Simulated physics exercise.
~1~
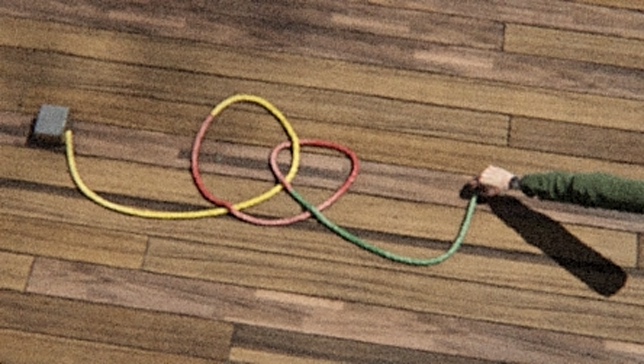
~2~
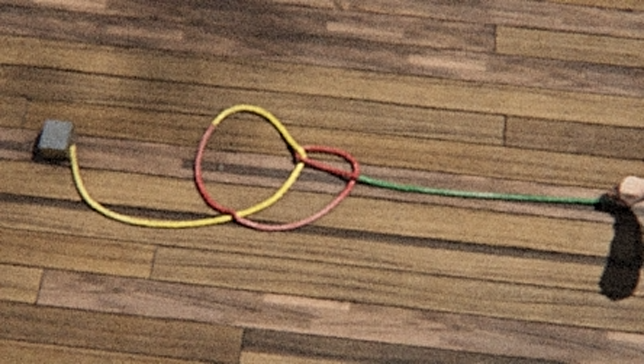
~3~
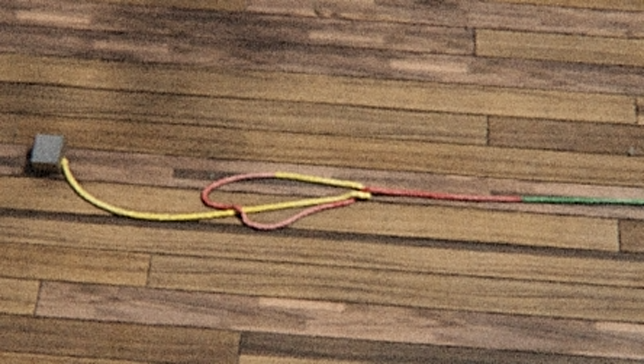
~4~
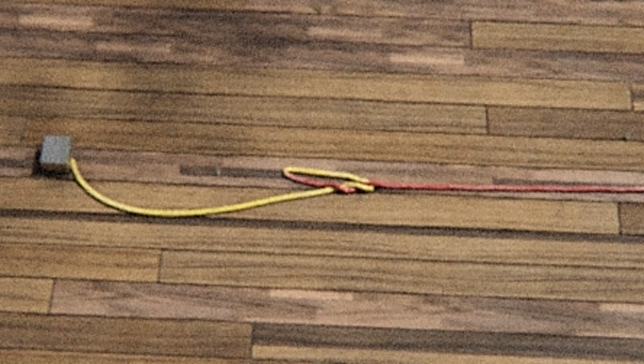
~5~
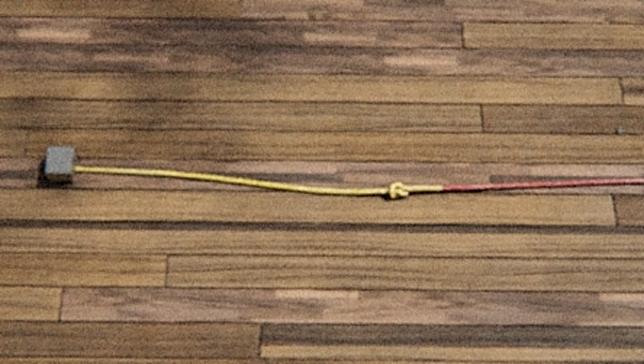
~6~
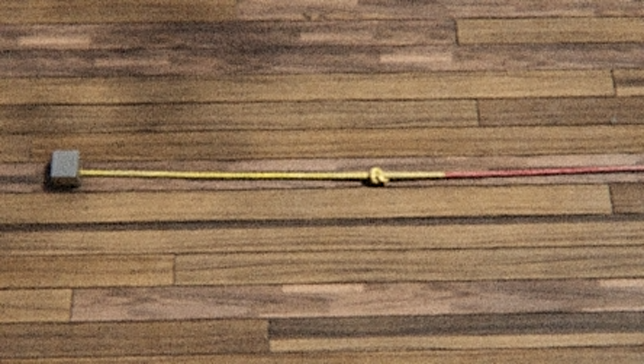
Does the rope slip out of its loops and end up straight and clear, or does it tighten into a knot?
It tightens into a knot. The loops shrink as the rope is pulled to the right, leaving a small yellow knot in the taut line.
